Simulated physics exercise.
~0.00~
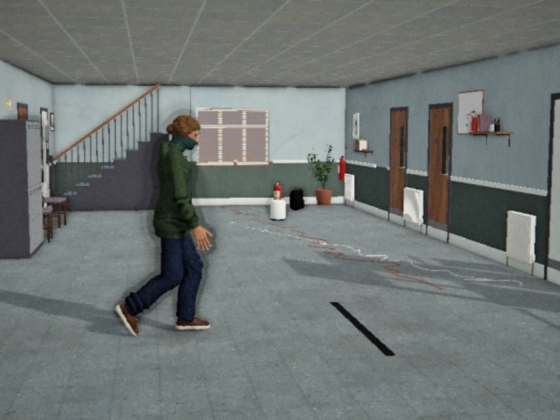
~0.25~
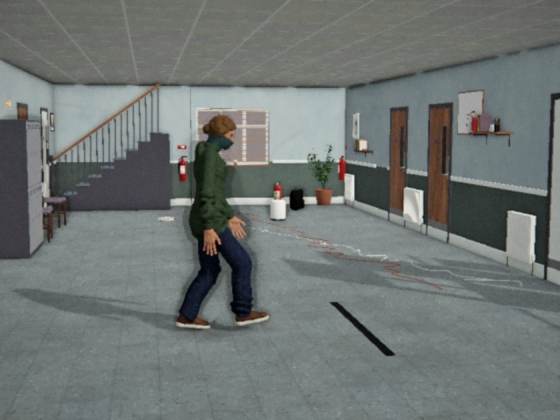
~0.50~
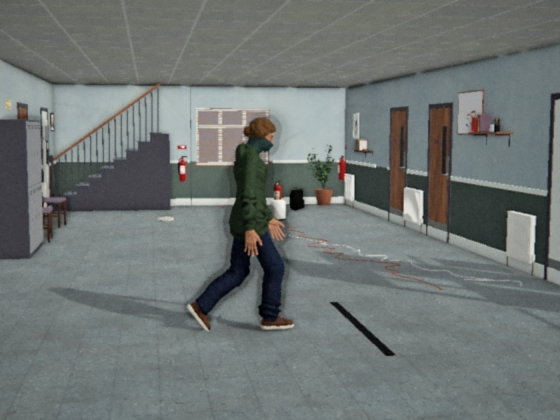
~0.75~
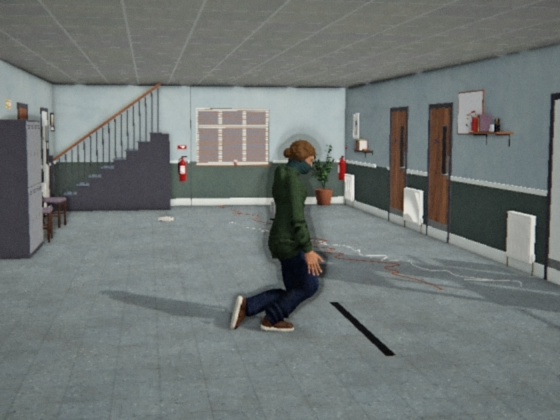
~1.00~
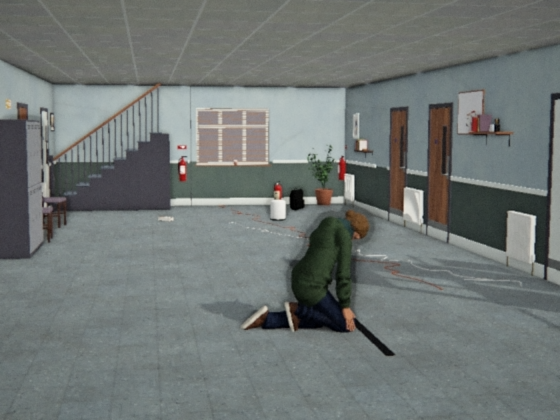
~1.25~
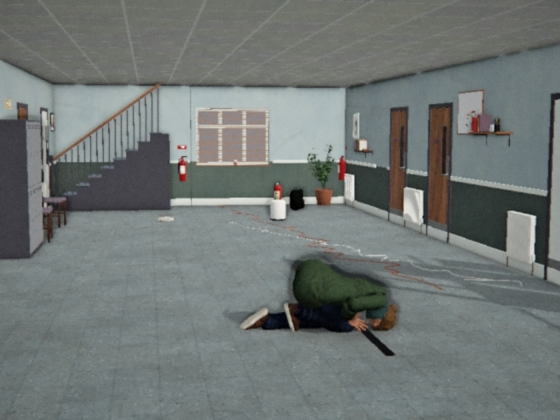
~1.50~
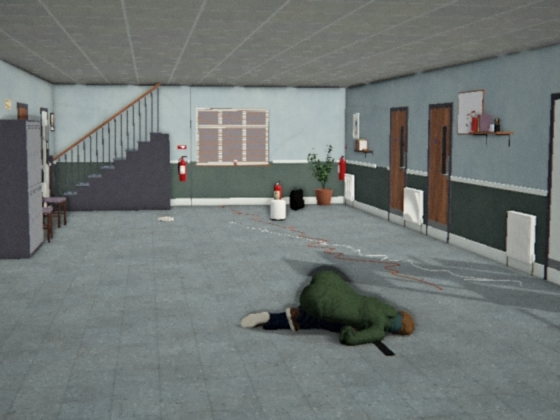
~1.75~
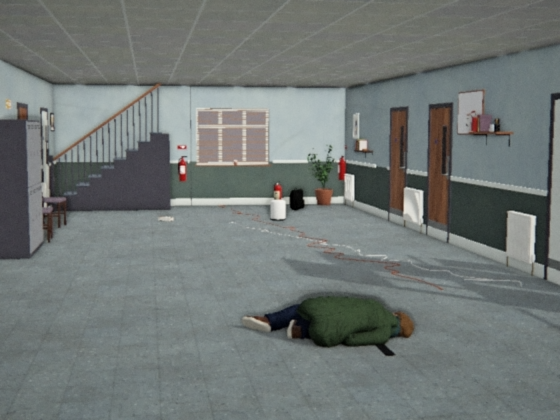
In a tiled hallway with stairs and wooden doors, a masked person in a green jacket walked right toward a black strip, sank to the knees, folded forward and slumped flat, ending motionless with their head past the strip but hips and chest short of it.
